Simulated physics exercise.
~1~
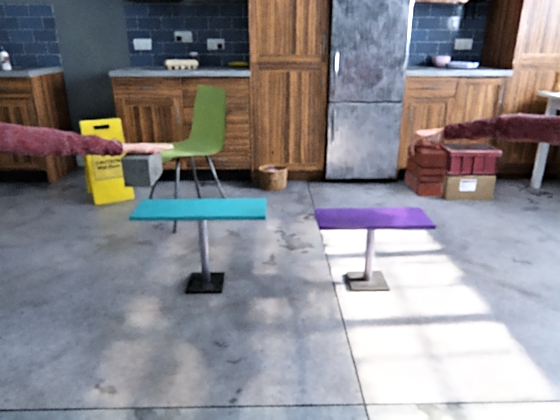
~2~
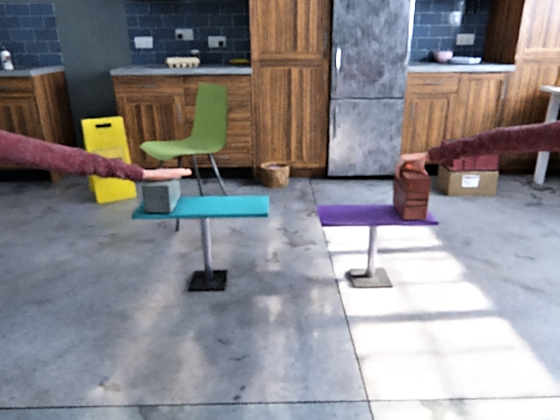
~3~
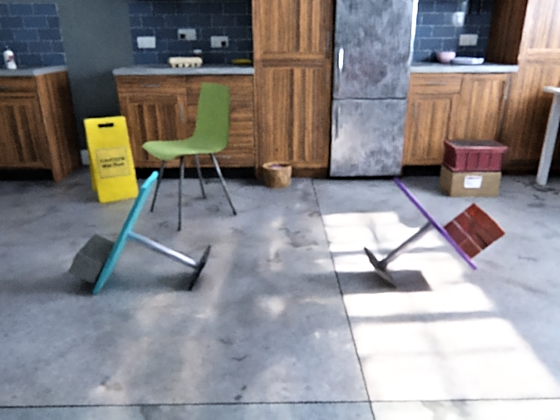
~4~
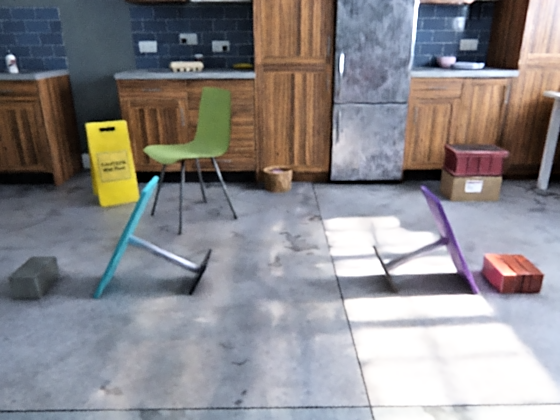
In a kitchen, two hands set blocks on two small tables, which both tip over.
